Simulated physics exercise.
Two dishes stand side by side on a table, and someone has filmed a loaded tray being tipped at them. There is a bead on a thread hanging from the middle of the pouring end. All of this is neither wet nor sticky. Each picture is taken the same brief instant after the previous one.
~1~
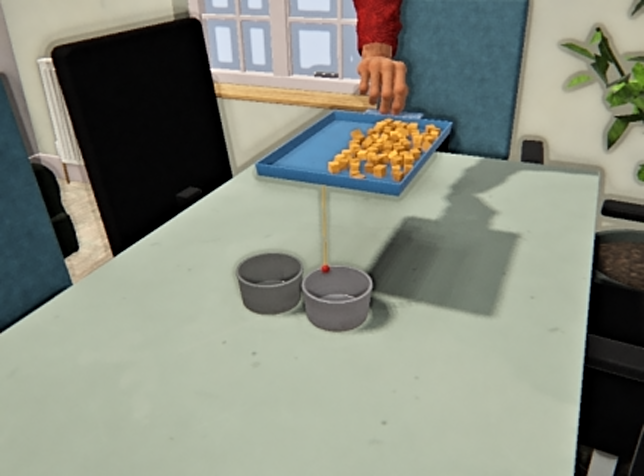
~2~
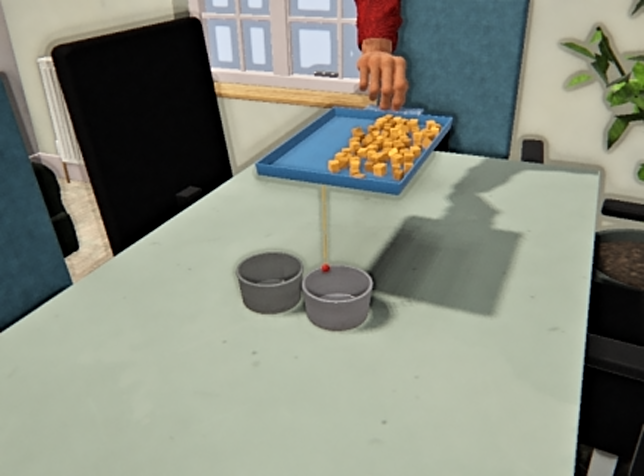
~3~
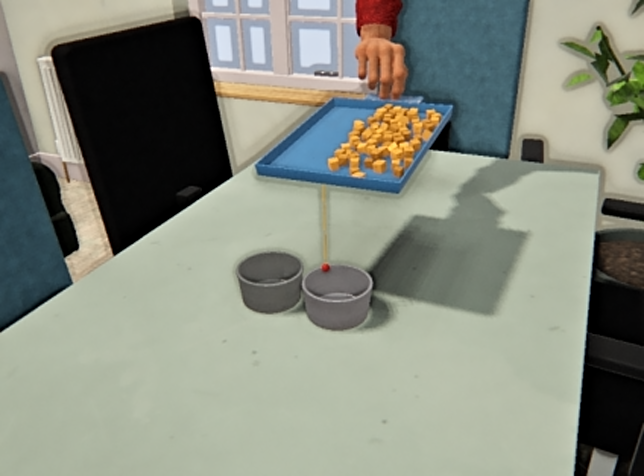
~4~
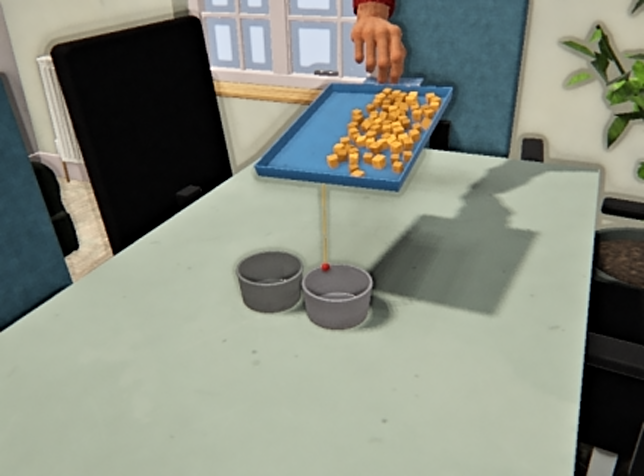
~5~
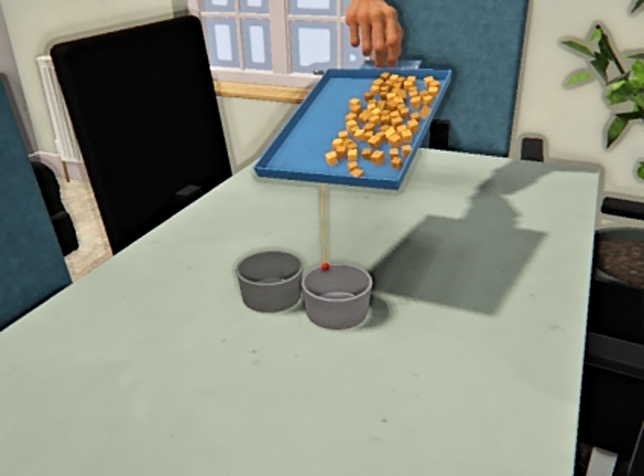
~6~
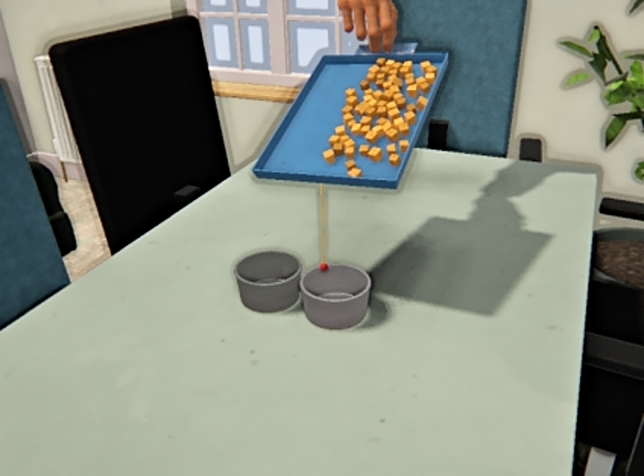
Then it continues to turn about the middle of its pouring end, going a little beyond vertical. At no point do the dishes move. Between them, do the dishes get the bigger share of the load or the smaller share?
The smaller share.
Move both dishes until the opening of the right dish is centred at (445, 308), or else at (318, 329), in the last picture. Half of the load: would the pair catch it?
At place one a lesser share; at place two a lesser share.
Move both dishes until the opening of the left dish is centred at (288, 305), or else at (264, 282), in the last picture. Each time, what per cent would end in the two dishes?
Trial 1 50%, trial 2 70%.
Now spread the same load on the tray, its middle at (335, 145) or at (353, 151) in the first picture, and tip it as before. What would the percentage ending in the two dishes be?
First case around 10 %, second case around 10 %.
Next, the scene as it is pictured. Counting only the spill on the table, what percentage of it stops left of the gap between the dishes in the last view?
Estimate: About 70 per cent.
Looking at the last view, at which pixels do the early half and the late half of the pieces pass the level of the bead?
Roughly (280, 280) first, then roughly (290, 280).
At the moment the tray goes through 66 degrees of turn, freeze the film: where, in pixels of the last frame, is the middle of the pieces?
Centre estimate: (319, 155).
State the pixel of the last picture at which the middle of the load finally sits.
(257, 330).
Shortly afterwards, tray tipped steeply; all but a few on the tray; only a few in the air.
Next, tray tipped past a quarter turn; near half on the tray; a little in the left dish; near a third outside both; only a few in the air.
Some moments later, tray tipped past a quarter turn; only a few in the right dish; near a quarter in the left dish; the bulk outside both; only a few in the air.
In the end, tray tipped past a quarter turn; only a few in the right dish; near a quarter in the left dish; the bulk outside both.
